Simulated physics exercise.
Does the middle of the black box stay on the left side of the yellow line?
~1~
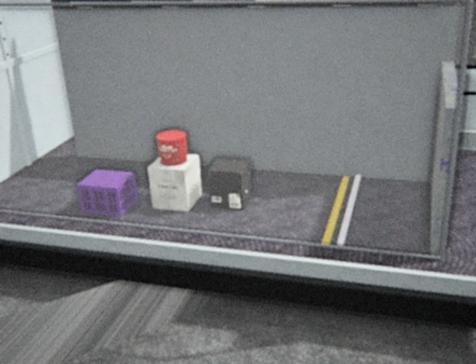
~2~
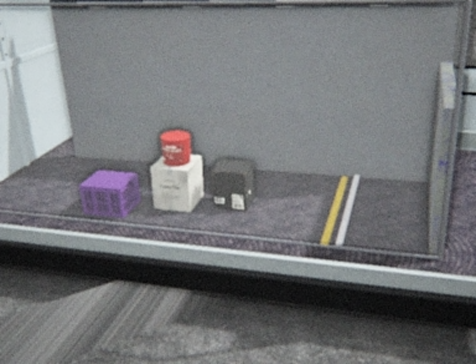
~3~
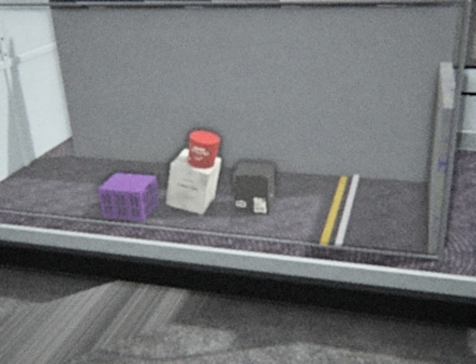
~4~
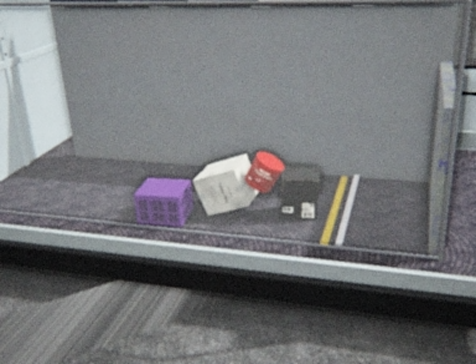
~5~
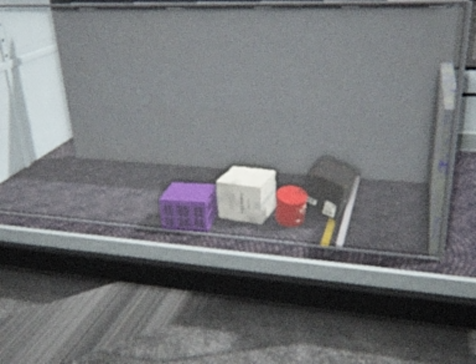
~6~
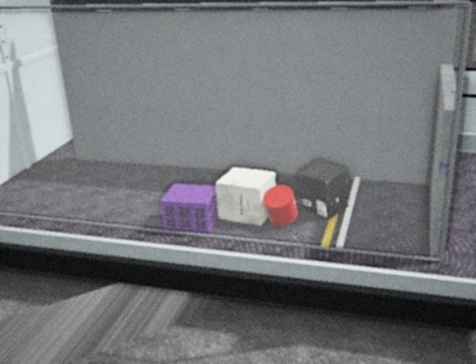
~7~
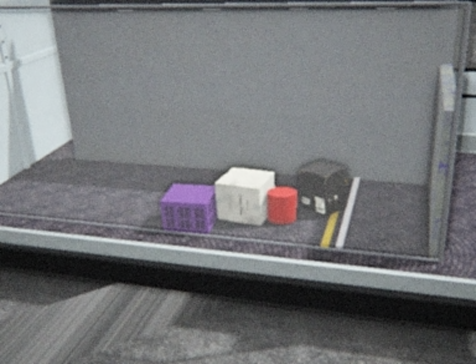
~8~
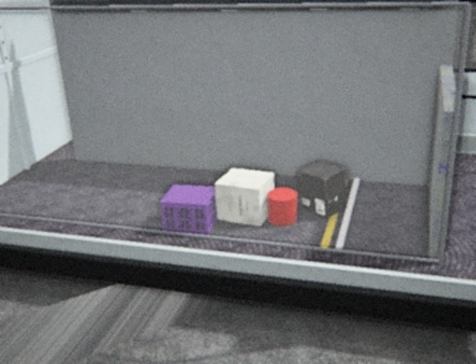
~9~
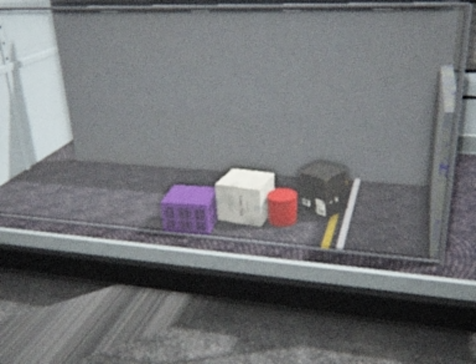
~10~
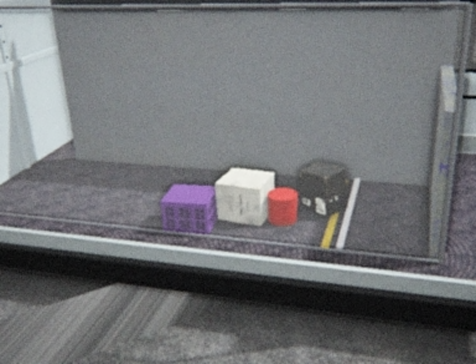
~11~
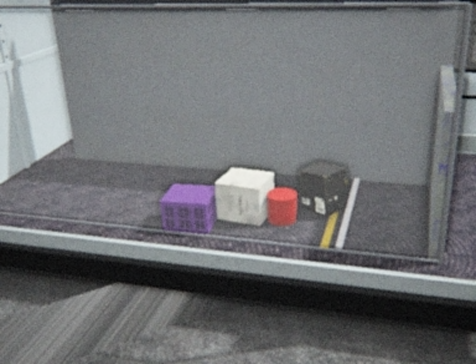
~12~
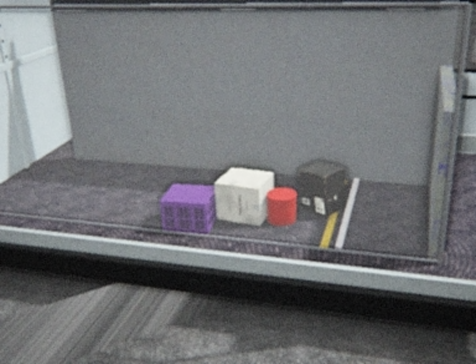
Yes, the black box slides right up close to the yellow line, but its middle comes to rest short of it.
Three boxes slide right, the white one tips, its red bucket falls, and all settle.
